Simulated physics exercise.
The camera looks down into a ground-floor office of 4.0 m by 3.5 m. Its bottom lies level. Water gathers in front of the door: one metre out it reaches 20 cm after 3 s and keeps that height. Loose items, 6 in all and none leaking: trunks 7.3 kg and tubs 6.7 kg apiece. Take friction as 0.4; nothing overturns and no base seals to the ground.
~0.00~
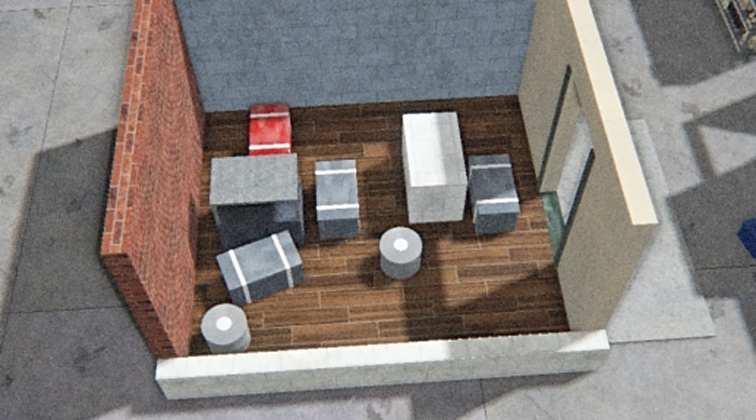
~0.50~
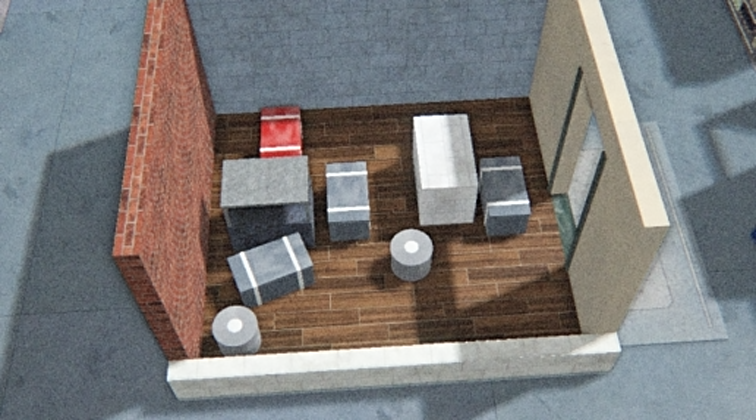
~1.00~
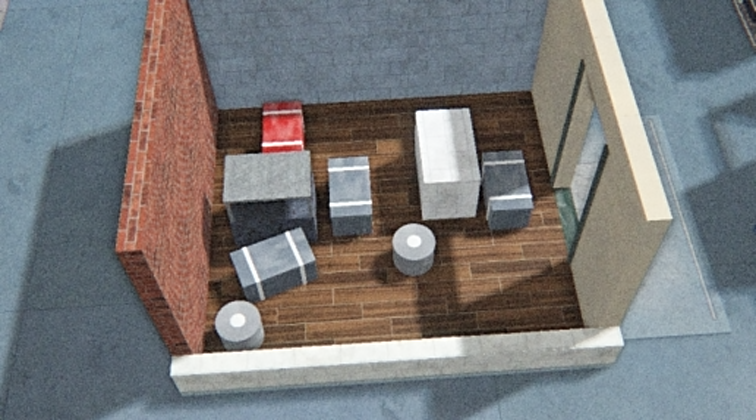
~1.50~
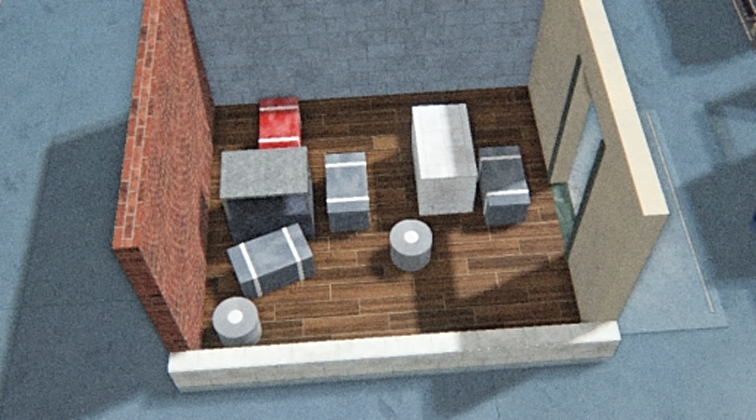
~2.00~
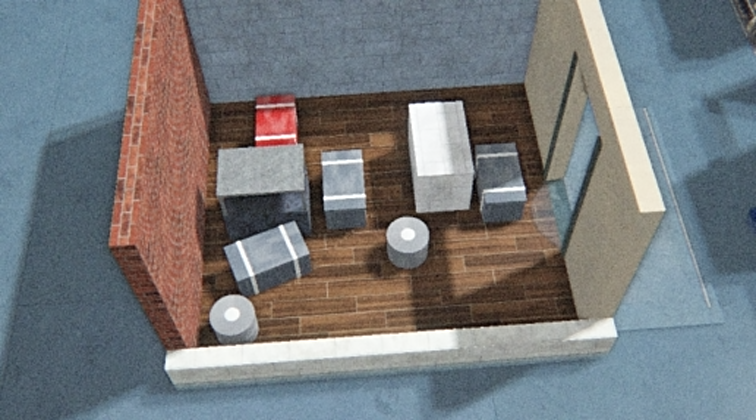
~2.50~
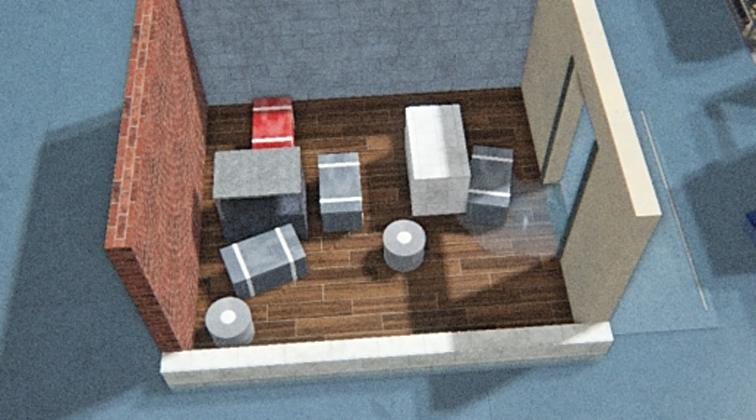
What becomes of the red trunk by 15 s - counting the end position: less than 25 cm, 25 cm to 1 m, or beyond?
The red trunk barely shifts.
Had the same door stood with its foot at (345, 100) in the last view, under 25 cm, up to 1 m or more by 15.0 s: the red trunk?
In that case the red trunk moves a short way.
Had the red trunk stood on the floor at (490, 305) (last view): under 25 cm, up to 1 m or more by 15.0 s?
It ends far away.
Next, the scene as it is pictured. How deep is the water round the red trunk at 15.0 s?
Roughly 10 cm.
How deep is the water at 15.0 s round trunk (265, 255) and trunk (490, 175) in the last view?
About 15 and 13 cm.
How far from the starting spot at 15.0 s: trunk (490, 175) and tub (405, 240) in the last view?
In that order: 140 cm, 150 cm.
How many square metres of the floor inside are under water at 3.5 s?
Roughly 3.5 m2.
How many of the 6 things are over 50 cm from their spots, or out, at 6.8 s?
By then 2.
After 3.5 s the red trunk is near (272, 124), 0.0 m from its start, aground; 1 afloat.
After 6.8 s the red trunk is near (272, 124), 0.0 m from its start, aground; 4 afloat.
After 11.0 s the red trunk is near (250, 136), 0.3 m from its start, afloat; 6 afloat.
After 15.0 s the red trunk is near (268, 128), 0.1 m from its start, afloat; 6 afloat.
